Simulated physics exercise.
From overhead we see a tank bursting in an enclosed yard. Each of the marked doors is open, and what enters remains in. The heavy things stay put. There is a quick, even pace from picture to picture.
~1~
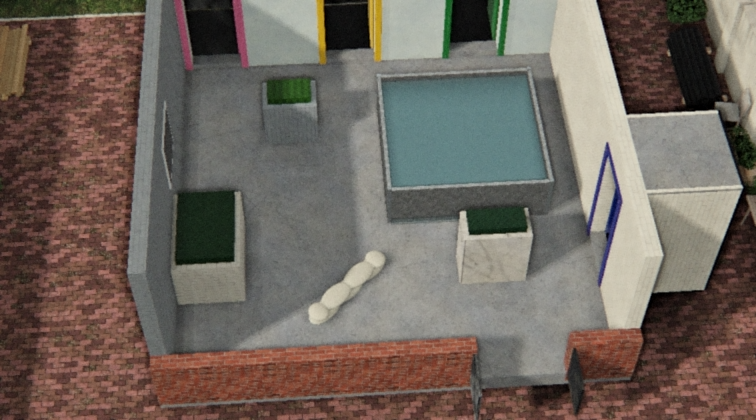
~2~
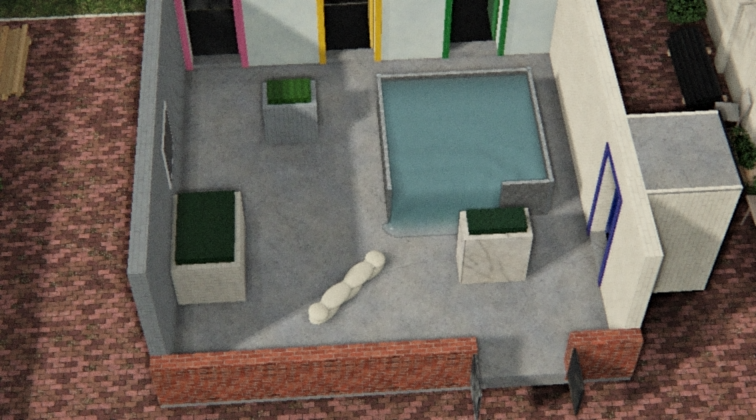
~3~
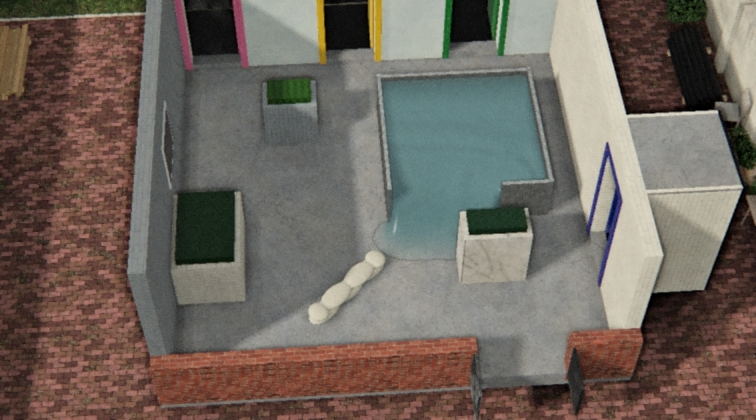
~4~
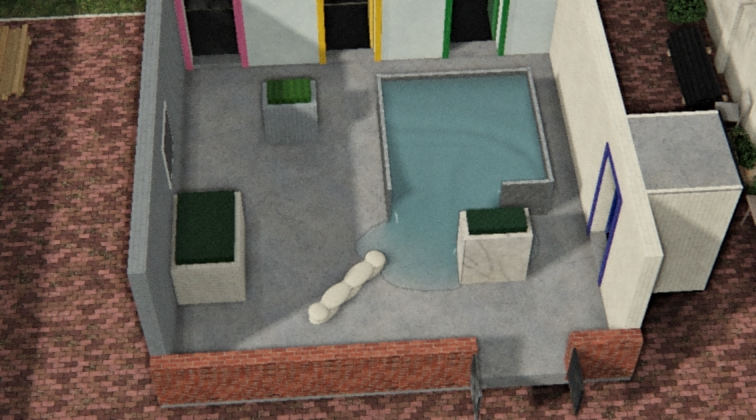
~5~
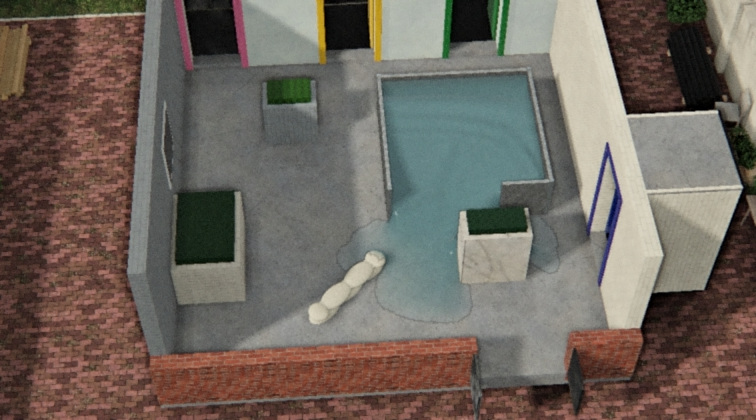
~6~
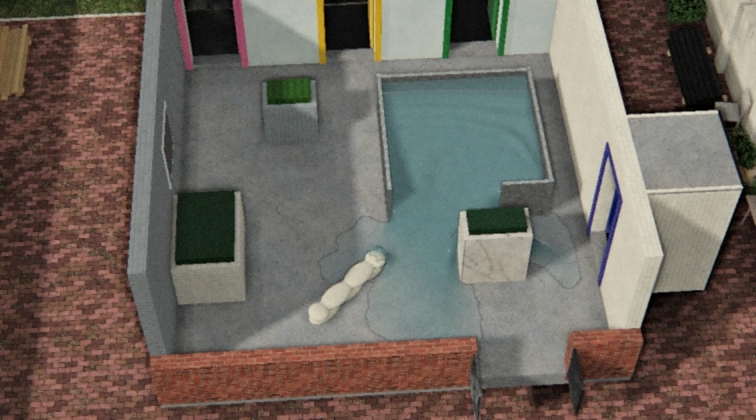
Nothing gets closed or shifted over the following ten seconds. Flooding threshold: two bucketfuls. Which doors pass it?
The yellow door passes it; the green door does not pass it; the blue door passes it; the pink door does not pass it.
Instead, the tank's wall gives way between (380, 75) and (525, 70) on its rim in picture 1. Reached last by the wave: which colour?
Last comes the blue one.
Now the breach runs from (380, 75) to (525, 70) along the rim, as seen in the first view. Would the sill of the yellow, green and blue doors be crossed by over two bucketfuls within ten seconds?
Against the threshold, yellow door beats it, green door beats it, blue door misses it.
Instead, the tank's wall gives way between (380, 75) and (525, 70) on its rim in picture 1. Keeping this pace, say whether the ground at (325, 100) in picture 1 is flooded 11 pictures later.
Verdict: Flooded.
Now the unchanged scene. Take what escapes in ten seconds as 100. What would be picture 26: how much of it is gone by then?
About 30 %.
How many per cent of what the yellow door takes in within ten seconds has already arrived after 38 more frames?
Roughly 0 percent.
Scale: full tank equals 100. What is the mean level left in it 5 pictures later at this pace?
66 per cent or thereabouts.
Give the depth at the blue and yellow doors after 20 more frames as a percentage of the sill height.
About 140 %, then 0 %.
A moment on, water covers 30 % of the floor; the yellow door not reached, the green door not reached, the blue door under two buckets in, the pink door not reached.
Next, water covers 50 % of the floor; the yellow door not reached, the green door not reached, the blue door over two buckets in, the pink door not reached.
Then, water covers 60 % of the floor; the yellow door not reached, the green door not reached, the blue door far over two buckets in, the pink door not reached.
Later, water covers 95 % of the floor; the yellow door wet at the sill, nothing in, the green door wet at the sill, nothing in, the blue door far over two buckets in, the pink door wet at the sill, nothing in.
In the end, water covers 95 % of the floor; the yellow door far over two buckets in, the green door wet at the sill, nothing in, the blue door far over two buckets in, the pink door wet at the sill, nothing in.
